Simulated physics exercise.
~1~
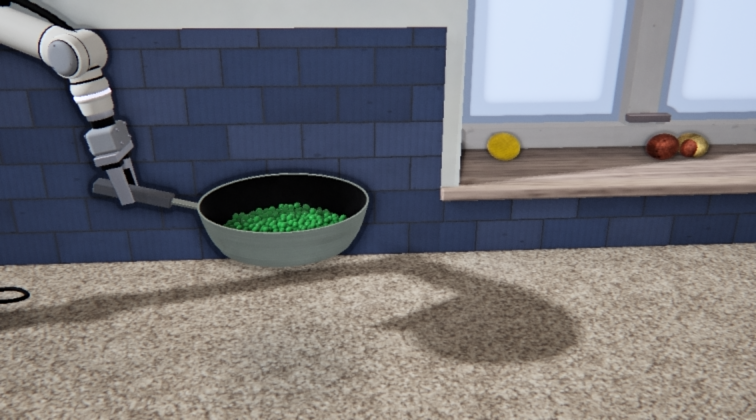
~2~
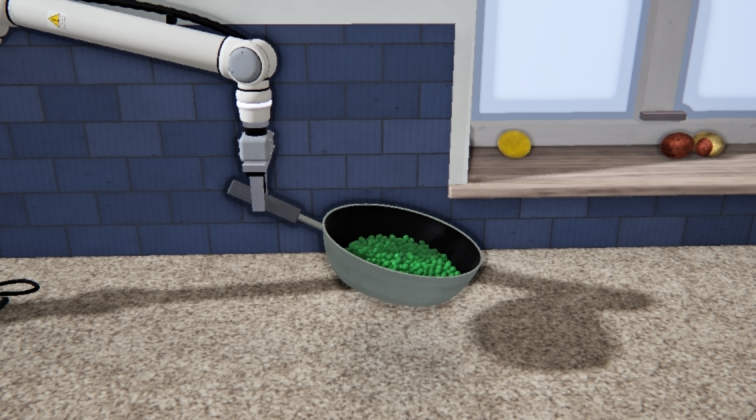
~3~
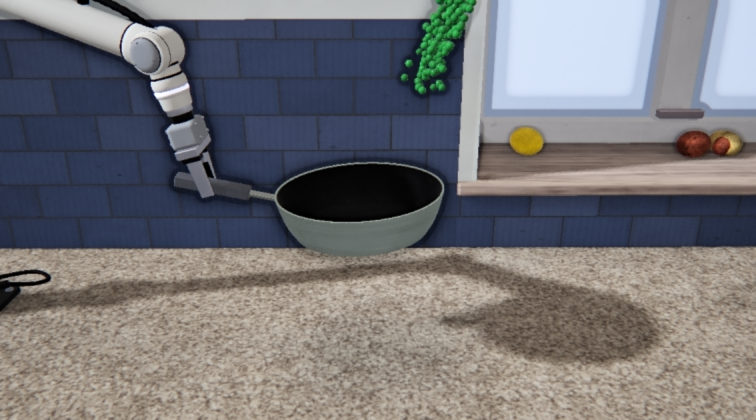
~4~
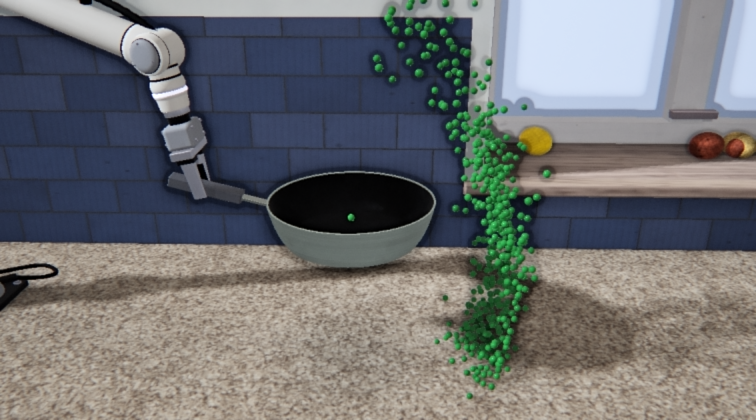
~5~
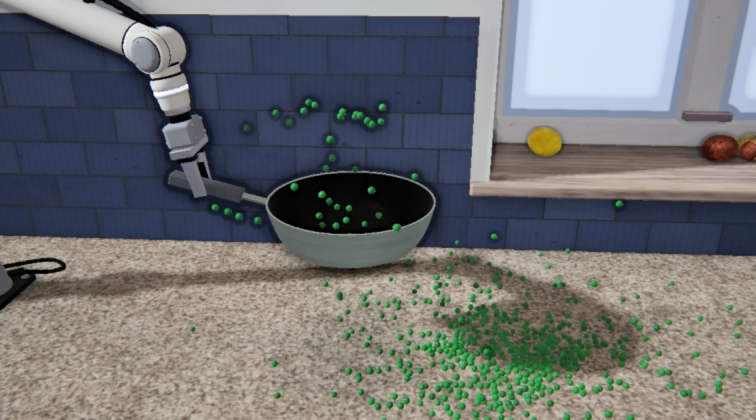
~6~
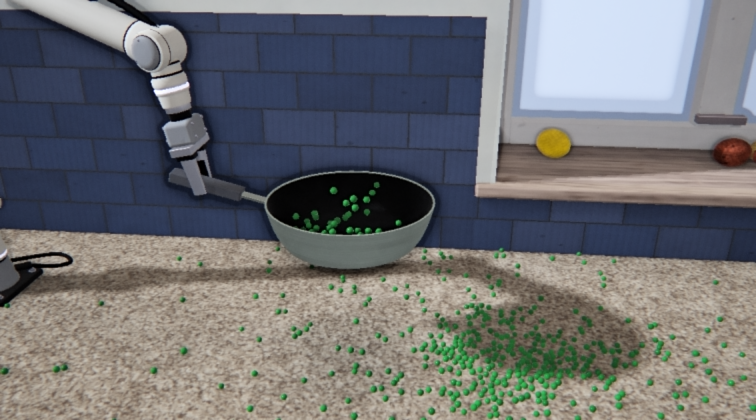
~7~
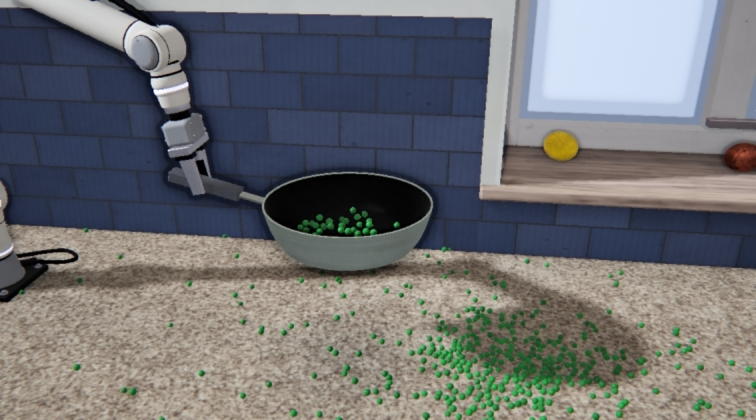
On a speckled stone counter before a blue tiled wall, a robot arm holds a frying pan heaped with small green beads just above the surface, beside a window sill with fruit. The arm carries the pan to the right, its far side dipping, then pulls it back left and up until it is upright. The beads fly high above in a clump, leaving it empty. They stream down mostly to the right of the pan, spilling and scattering across the counter. A few drop back inside. The pan stays still, holding a small cluster, while most beads lie strewn over the counter.
